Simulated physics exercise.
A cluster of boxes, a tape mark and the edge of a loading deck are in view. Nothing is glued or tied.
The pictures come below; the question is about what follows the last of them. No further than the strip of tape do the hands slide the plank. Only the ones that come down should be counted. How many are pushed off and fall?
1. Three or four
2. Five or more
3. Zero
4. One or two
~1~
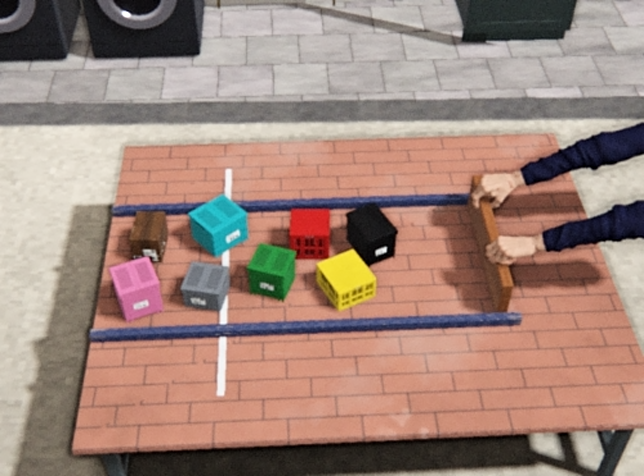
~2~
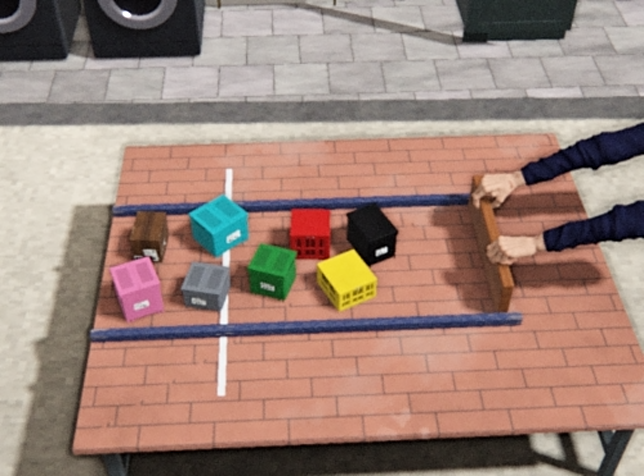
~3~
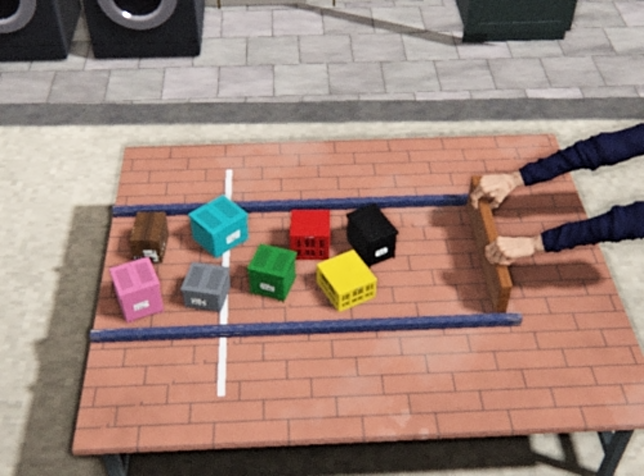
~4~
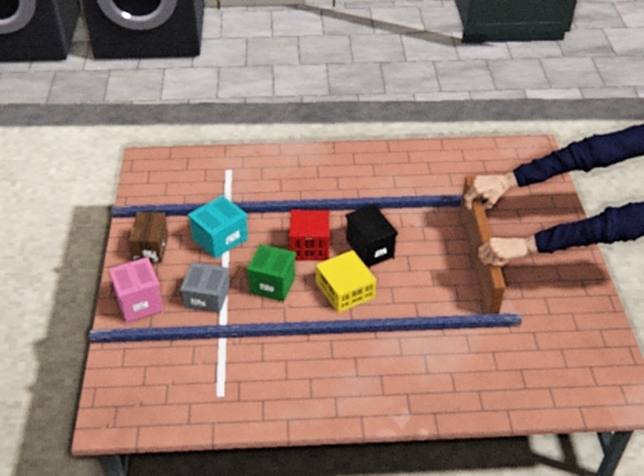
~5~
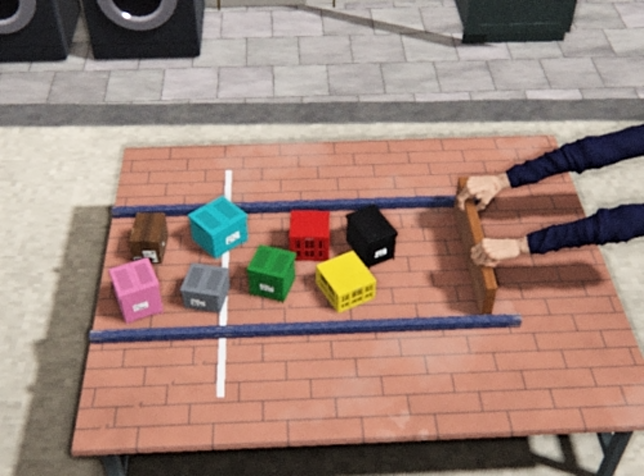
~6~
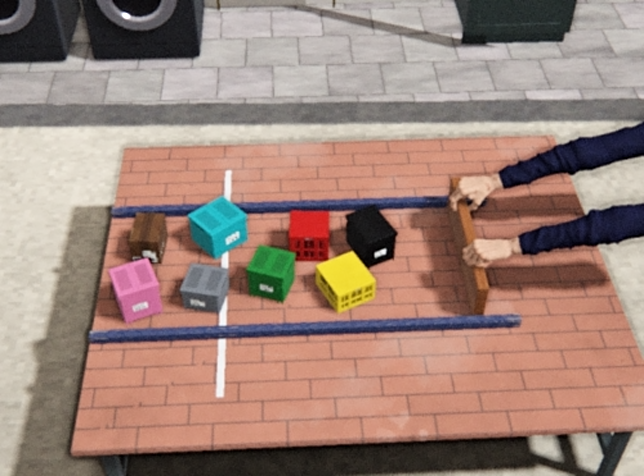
Option 4: One or two.
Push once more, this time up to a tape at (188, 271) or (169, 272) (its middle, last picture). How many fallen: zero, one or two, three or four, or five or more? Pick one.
Either three or four; three or four.
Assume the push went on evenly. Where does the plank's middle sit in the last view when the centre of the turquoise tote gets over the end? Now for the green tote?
For the turquoise tote at (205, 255), for the green tote at (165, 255).
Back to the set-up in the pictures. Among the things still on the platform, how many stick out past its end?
It totals 1.
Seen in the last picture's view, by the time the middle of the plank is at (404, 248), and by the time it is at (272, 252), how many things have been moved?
Counts: 0 and 8.
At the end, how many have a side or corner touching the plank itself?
It adds up to 2.
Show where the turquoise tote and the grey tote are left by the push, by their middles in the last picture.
First object about (125, 226); second object about (120, 296).
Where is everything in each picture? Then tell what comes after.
In the first picture, pink tote (137, 290); brown parcel (150, 237); grey tote (206, 287); plank (489, 243); tape (225, 268).
In the second picture, brown parcel (150, 237); turquoise tote (220, 227).
In the third picture, grey tote (207, 288); plank (487, 243).
In the fourth picture, pink tote (137, 291); green tote (272, 274).
In the fifth picture, brown parcel (149, 238); yellow crate (346, 282).
In the sixth picture, pink tote (136, 292); brown parcel (149, 238); grey tote (206, 289); plank (466, 245); tape (225, 270).
Soon after, none off yet; pink tote at rest near (136, 292); brown parcel at rest near (149, 238); grey tote at rest near (206, 289).
Then, none off yet; pink tote moved a little near (126, 291); brown parcel moved a little near (135, 238); grey tote moved about its own width near (168, 296).
By the end, the number that fall off is one or two; fallen, brown parcel and pink tote.
